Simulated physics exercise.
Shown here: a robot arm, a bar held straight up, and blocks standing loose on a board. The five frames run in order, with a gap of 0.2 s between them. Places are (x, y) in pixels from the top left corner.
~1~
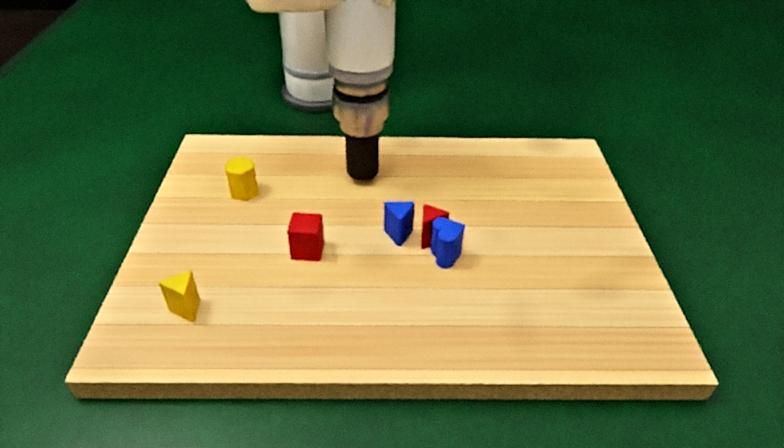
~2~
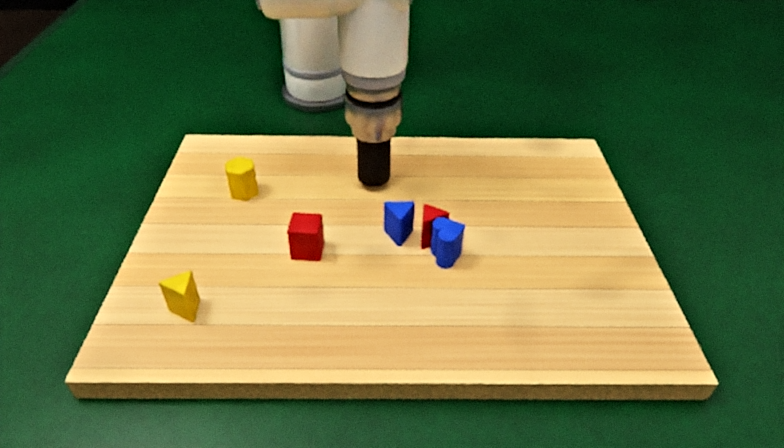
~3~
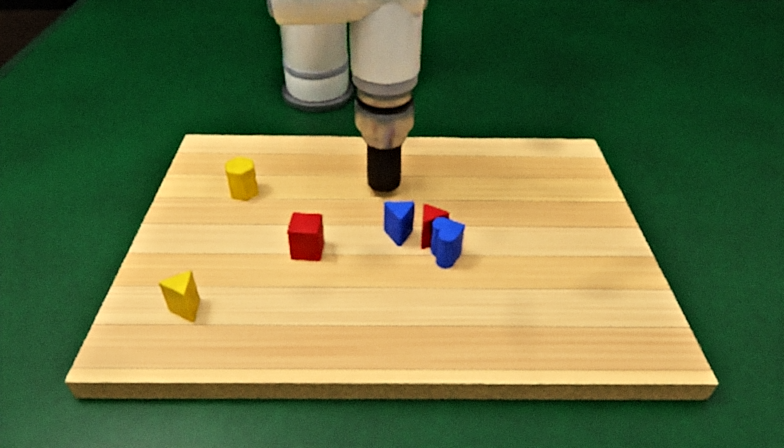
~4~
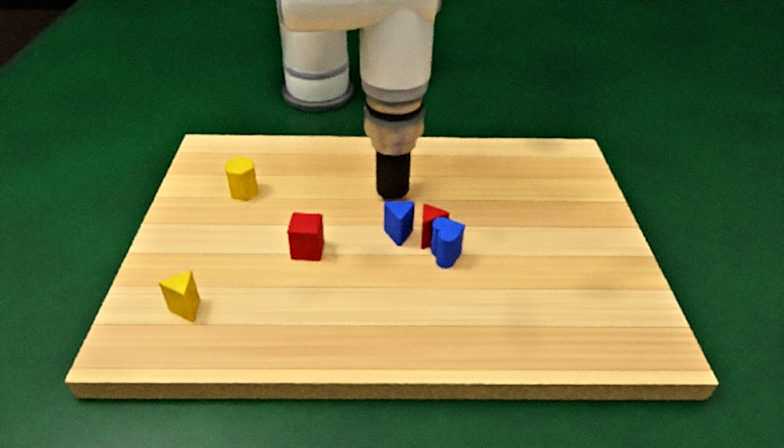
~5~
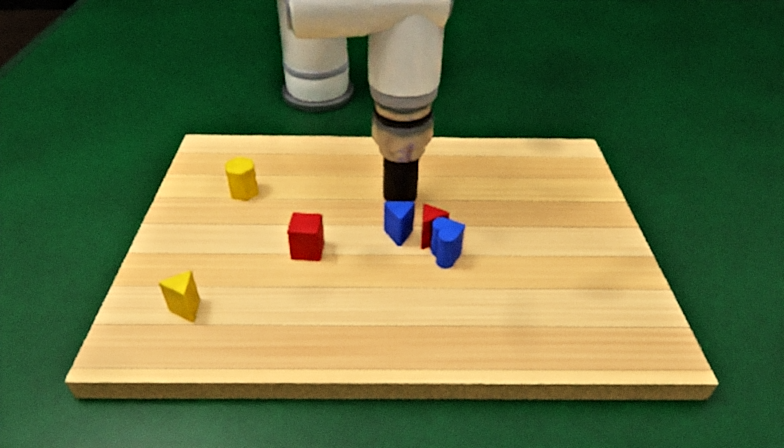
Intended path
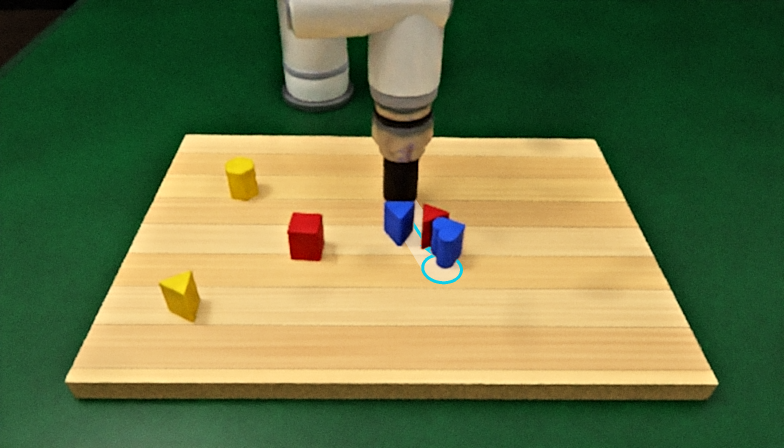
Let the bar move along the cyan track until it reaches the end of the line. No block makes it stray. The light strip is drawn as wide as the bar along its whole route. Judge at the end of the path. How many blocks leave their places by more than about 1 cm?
In total, three or more blocks get moved by over 1 cm.
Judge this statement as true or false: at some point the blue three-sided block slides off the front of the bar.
This is true.
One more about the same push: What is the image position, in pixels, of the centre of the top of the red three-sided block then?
Its top face will be centred at roughly (465, 264).
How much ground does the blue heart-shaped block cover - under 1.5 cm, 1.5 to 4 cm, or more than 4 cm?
Net shift: Above 4 cm.
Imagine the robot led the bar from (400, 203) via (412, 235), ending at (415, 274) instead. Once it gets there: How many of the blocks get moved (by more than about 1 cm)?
I reckon the push displaces three or more of the blocks by more than 1 cm.
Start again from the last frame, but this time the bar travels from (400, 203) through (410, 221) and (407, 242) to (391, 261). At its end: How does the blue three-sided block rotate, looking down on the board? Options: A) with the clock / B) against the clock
That would be A.
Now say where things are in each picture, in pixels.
The first frame shows tip of the bar at (363, 171), middles of tops, blue three-sided block at (400, 207), red three-sided block at (433, 212), blue heart-shaped block at (448, 228).
The second frame shows bar at (374, 176), nothing pushed.
The third frame shows bar at (384, 182), nothing pushed.
The fourth frame shows bar at (393, 189), nothing pushed.
The fifth frame shows bar at (400, 196), blue three-sided block at (400, 207), red three-sided block at (433, 212), blue heart-shaped block at (448, 228).
The line goes from (400, 203) directly to (442, 268).
On the path given first. One third of the way, bar at (413, 216); blue three-sided block at (399, 211), turned 30° clockwise; red three-sided block at (435, 214).
Two thirds of the way, bar at (427, 238); blue three-sided block at (398, 219), turned 65° clockwise; red three-sided block at (448, 238); blue heart-shaped block at (470, 251), turned 35° anticlockwise.
At the end, bar at (443, 261); blue three-sided block at (398, 219), turned 70° clockwise; red three-sided block at (465, 264); blue heart-shaped block at (493, 276), turned 55° anticlockwise.
